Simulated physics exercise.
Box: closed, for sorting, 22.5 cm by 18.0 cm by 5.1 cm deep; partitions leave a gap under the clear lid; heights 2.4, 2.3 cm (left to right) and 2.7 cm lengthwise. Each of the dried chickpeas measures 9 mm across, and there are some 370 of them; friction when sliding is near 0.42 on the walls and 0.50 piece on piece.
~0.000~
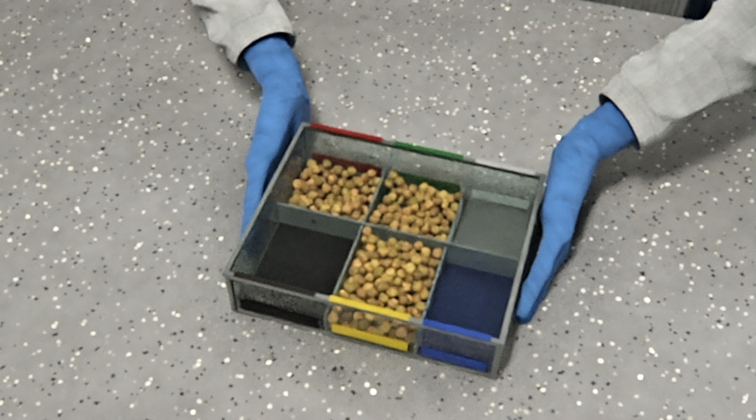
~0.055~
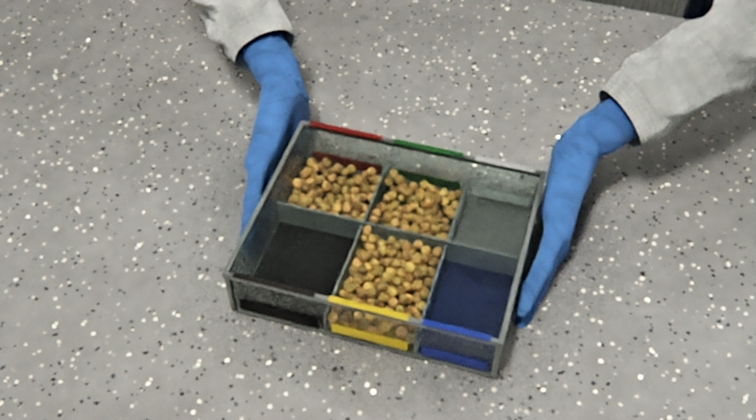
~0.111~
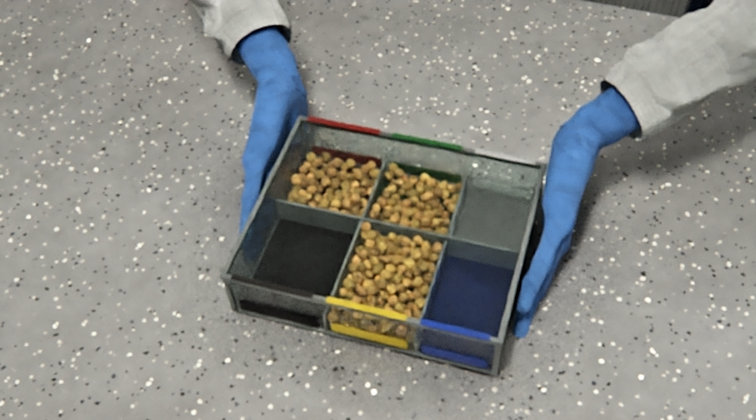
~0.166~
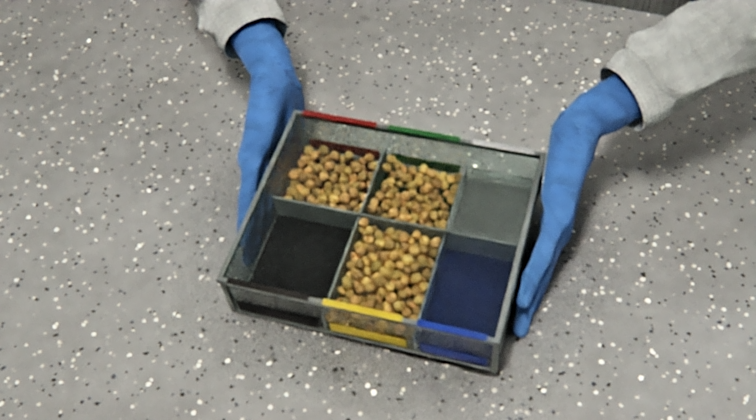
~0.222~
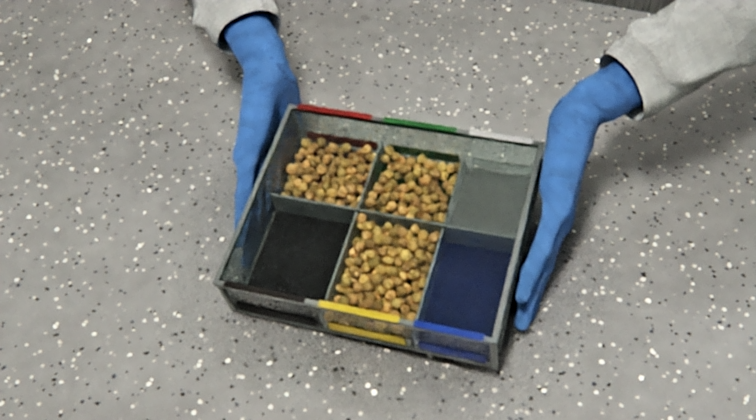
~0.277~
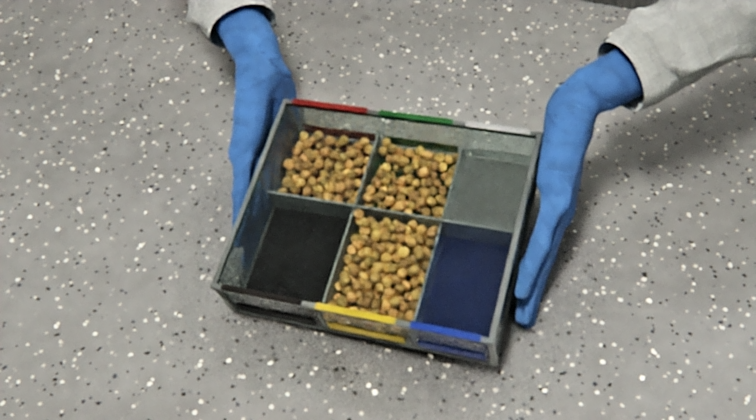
Divided clear-lidded box of small tan pellets tilting slightly between two blue-gloved hands above a speckled grey surface, its contents staying in three compartments.
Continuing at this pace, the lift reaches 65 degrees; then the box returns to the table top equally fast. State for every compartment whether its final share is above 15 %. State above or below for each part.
Red: Above. Blue: Below. Green: Above. Yellow: Above. White: Below. Black: Below.
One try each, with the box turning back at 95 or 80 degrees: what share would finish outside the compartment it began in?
About 55 and 25 per cent.
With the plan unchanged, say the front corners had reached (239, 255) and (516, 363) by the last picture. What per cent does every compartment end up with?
Red 20, blue 20, green 20, yellow 40, white 0, black 0.
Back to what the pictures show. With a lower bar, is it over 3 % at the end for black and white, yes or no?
As for black, correct, and as for white, not so.
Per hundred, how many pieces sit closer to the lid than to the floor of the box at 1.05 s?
Close to 10 in a hundred.
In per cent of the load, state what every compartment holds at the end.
Red: 25 %, blue: 0 %, green: 20 %, yellow: 45 %, white: 0 %, black: 10 %.
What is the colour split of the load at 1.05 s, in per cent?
In per cent: Red 25, blue 0, green 25, yellow 45, white 0, black 5.
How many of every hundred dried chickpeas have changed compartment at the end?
Roughly 10 in a hundred.
Then, at 1.05 s, tilt 64 degrees; red 25 %, green 25 %, yellow 45 %, black 5 %.
Then, at 1.57 s, tilt 28 degrees; red 25 %, green 20 %, yellow 45 %, black 10 %.
After 2.15 s, tilt 0 degrees; red 25 %, green 20 %, yellow 45 %, black 10 %.
In the end, at 2.6 s, red 25 %, blue 0 %, green 20 %, yellow 45 %, white 0 %, black 10 %.
